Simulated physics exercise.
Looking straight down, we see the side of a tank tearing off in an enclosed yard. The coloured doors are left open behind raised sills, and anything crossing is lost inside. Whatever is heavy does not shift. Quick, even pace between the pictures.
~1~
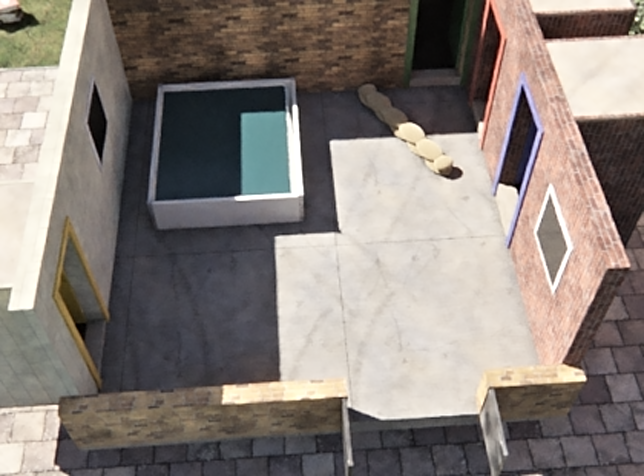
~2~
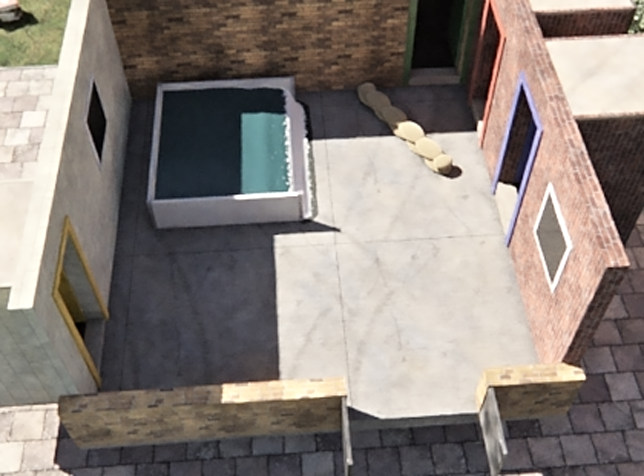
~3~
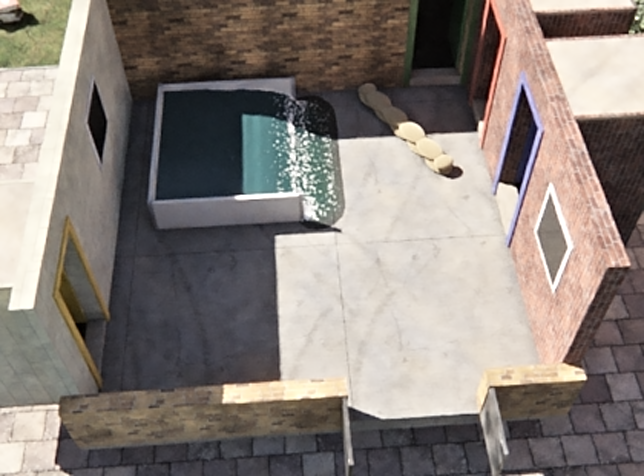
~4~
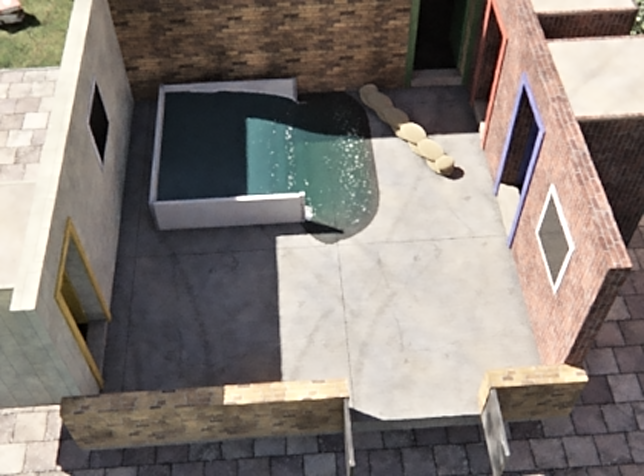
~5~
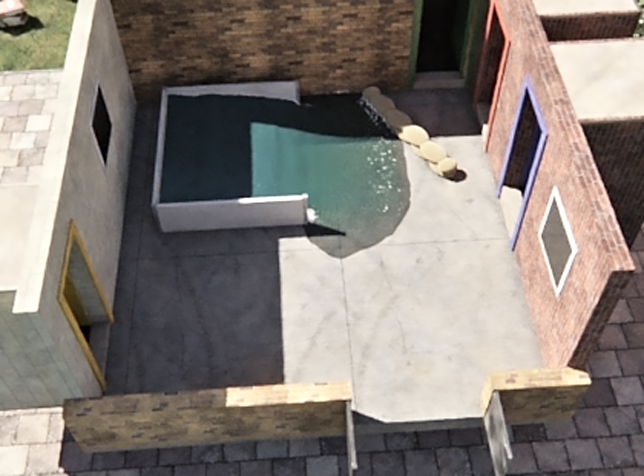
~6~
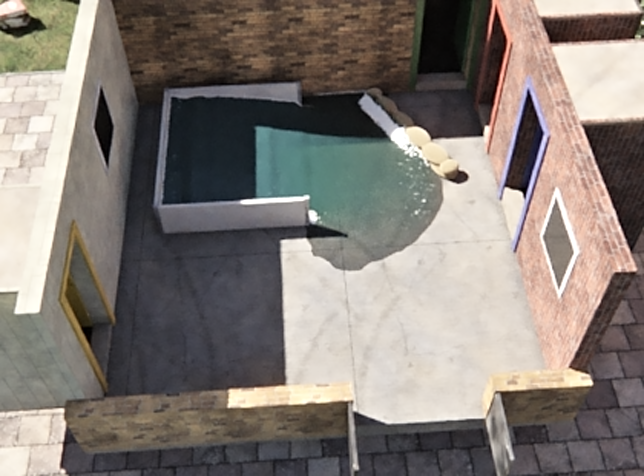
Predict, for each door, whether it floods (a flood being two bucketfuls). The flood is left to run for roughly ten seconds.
At the end, the yellow door will most likely not exceed two buckets; the green door will most likely not exceed two buckets; the blue door will most likely not exceed two buckets; the red door will most likely not exceed two buckets.
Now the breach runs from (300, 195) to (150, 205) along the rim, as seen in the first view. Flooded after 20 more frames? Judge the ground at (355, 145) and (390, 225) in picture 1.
Log: Point 1 unreached; point 2 unreached.
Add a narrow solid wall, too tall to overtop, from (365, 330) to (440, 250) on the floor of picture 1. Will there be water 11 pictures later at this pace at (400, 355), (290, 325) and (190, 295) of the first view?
In order: Untouched, untouched, untouched.
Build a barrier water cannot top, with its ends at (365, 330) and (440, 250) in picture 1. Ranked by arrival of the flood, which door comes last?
The one in yellow.
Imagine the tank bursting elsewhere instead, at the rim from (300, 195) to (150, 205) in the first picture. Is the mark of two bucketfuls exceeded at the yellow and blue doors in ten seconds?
First yellow crosses the line, then blue comes up short.
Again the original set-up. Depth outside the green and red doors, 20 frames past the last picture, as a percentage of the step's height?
In order: Roughly 60 and 60 in a hundred.
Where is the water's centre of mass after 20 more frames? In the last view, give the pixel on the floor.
Near (370, 197).
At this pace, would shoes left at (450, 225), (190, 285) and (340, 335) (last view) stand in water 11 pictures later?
Result, in that order: Wetted / not wetted / not wetted.
A moment on, water covers 35 % of the floor; the yellow door not reached, the green door wet at the sill, nothing in, the blue door wet at the sill, nothing in, the red door not reached.
Next, water covers 45 % of the floor; the yellow door not reached, the green door wet at the sill, nothing in, the blue door wet at the sill, nothing in, the red door wet at the sill, nothing in.
Then, water covers 50 % of the floor; the yellow door not reached, the green door wet at the sill, nothing in, the blue door wet at the sill, nothing in, the red door wet at the sill, nothing in.
Later, water covers 80 % of the floor; the yellow door not reached, the green door wet at the sill, nothing in, the blue door wet at the sill, nothing in, the red door wet at the sill, nothing in.
In the end, water covers 95 % of the floor; the yellow door wet at the sill, nothing in, the green door wet at the sill, nothing in, the blue door wet at the sill, nothing in, the red door wet at the sill, nothing in.
